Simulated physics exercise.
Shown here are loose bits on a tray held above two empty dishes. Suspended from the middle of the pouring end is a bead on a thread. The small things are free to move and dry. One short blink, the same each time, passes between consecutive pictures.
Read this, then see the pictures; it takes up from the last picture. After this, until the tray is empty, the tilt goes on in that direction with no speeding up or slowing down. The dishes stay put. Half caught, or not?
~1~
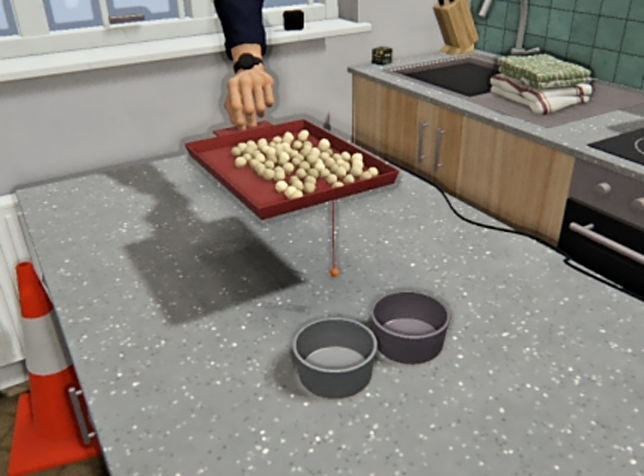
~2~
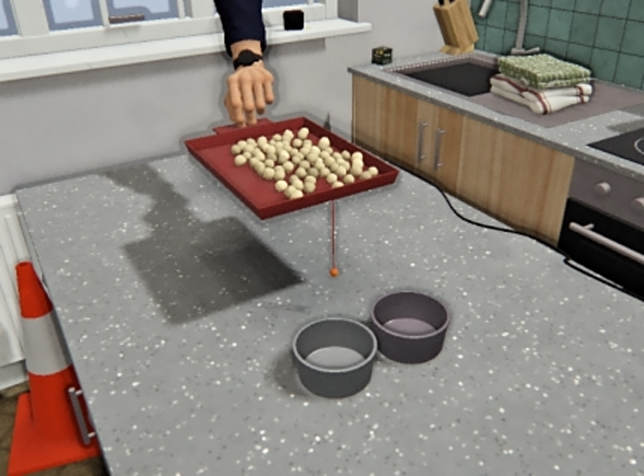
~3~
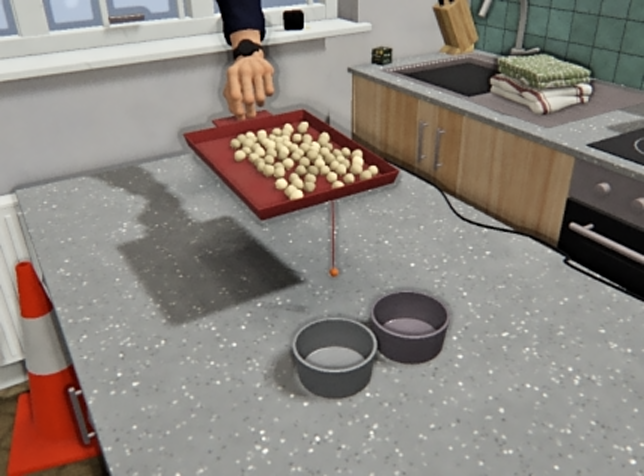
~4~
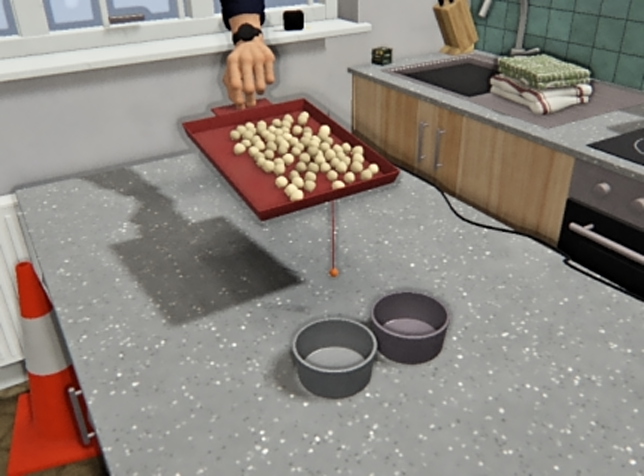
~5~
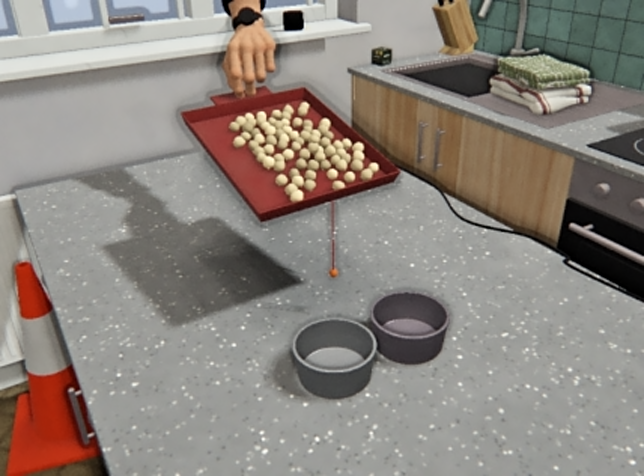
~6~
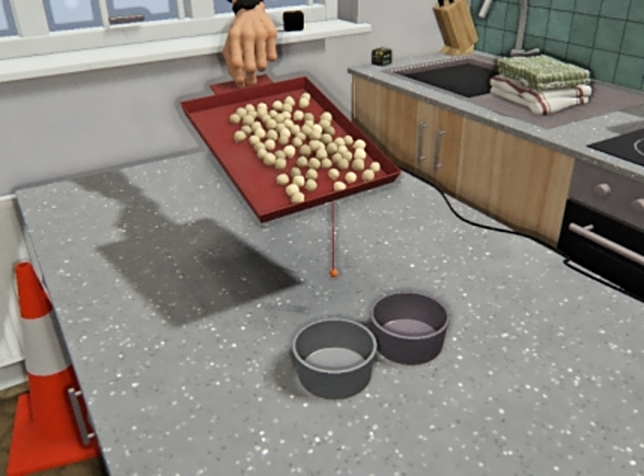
Dishes miss most.
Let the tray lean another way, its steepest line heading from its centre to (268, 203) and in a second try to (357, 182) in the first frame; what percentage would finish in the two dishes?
The first try would leave around 0 per cent there, the second around 0 per cent.
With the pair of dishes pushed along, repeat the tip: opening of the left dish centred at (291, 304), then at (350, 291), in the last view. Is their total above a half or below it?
First shift, a minority share; second shift, a minority share.
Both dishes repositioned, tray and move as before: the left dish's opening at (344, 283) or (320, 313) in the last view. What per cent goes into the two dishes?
Trial 1 near 10 percent, trial 2 near 60 percent.
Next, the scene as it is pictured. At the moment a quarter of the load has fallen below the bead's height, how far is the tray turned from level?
Somewhere around 110 degrees.
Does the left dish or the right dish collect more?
The fuller one is the one on the right.
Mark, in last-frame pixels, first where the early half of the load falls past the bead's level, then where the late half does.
First roughly (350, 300), then roughly (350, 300).
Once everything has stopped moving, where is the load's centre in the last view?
Centre at rest: Close to (361, 337).
Soon, tray tipped steeply; all on the tray.
A while on, tray tipped right over; nearly all on the tray; a stray few in the left dish; a stray few outside both.
Towards the end, tray tipped past a quarter turn; a small part in the left dish; about a quarter in the right dish; about two thirds outside both.
Finally, tray tipped past a quarter turn; a small part in the left dish; about a quarter in the right dish; about two thirds outside both.
